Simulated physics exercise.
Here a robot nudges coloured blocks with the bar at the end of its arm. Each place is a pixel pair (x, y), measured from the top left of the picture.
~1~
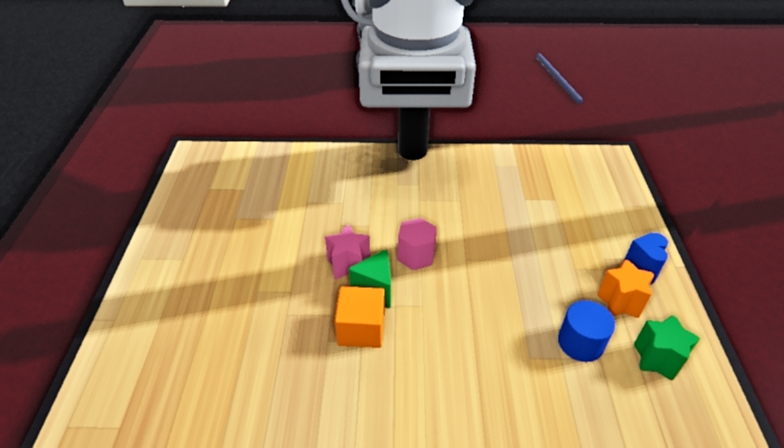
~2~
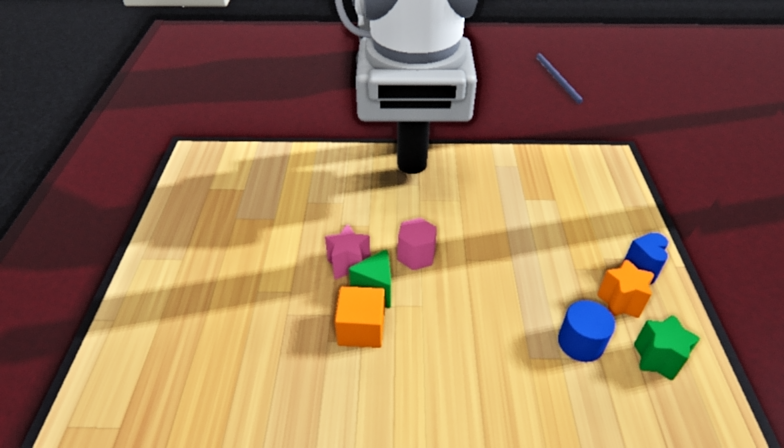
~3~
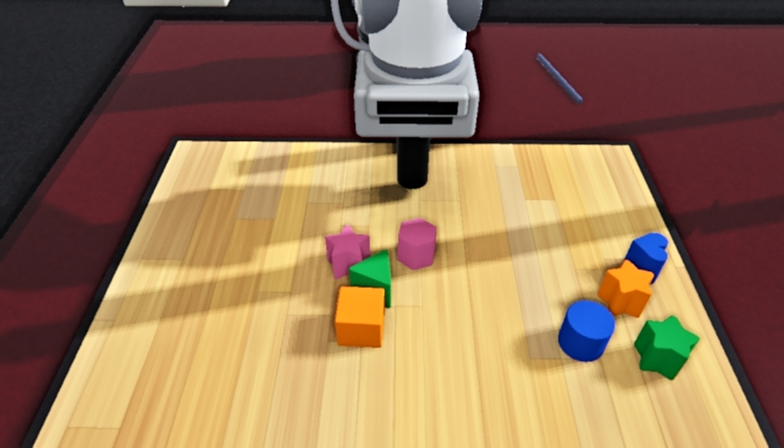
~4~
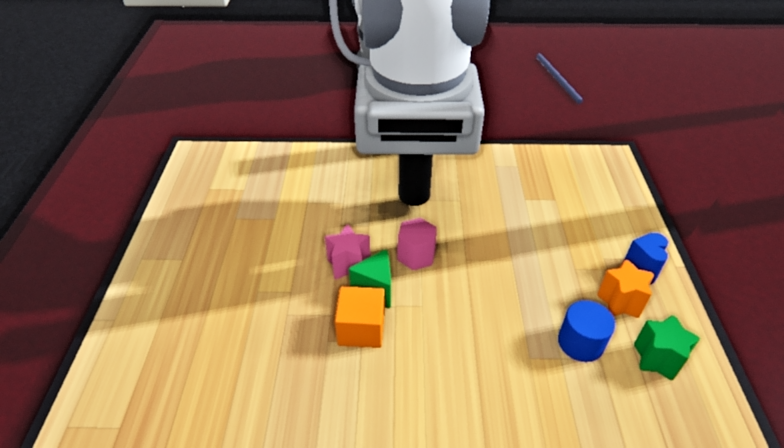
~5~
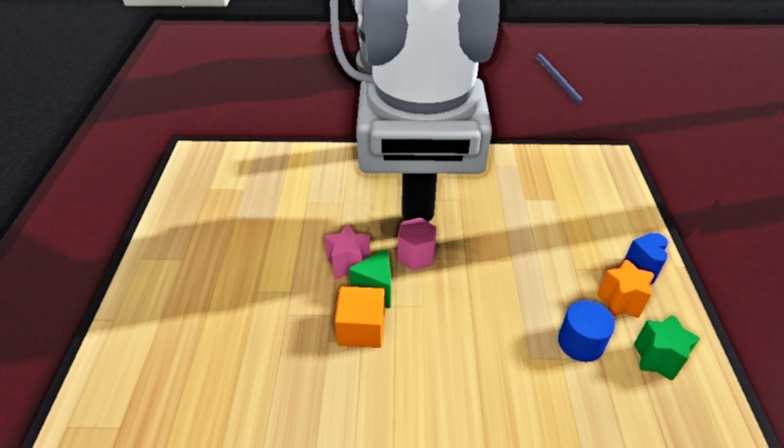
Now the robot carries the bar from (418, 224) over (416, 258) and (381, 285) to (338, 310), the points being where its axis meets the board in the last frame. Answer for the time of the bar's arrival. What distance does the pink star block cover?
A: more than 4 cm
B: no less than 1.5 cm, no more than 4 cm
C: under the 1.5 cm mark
Correct choice: C.
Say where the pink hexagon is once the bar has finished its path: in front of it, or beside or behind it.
It ends up beside or behind the bar.
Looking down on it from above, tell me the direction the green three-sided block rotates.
Overhead view: Anti-clockwise.
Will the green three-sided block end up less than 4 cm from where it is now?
No, I don't think so.
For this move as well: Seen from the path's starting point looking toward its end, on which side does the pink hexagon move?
The pink hexagon goes left.
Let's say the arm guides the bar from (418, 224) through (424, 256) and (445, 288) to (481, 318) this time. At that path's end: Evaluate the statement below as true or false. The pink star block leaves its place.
The statement is false.
On the path given first. One third of the way, bar (416, 248); pink hexagon (411, 263), turned 15° clockwise.
Two thirds of the way, bar (380, 275); orange square piece (358, 308); green three-sided block (354, 278), turned 30° anticlockwise; pink hexagon (408, 282), turned 15° anticlockwise.
At the end, bar (337, 300); pink star block still; orange square piece (354, 324), turned 35° anticlockwise; green three-sided block (311, 309), turned 60° anticlockwise; pink hexagon (408, 282), turned 15° anticlockwise.
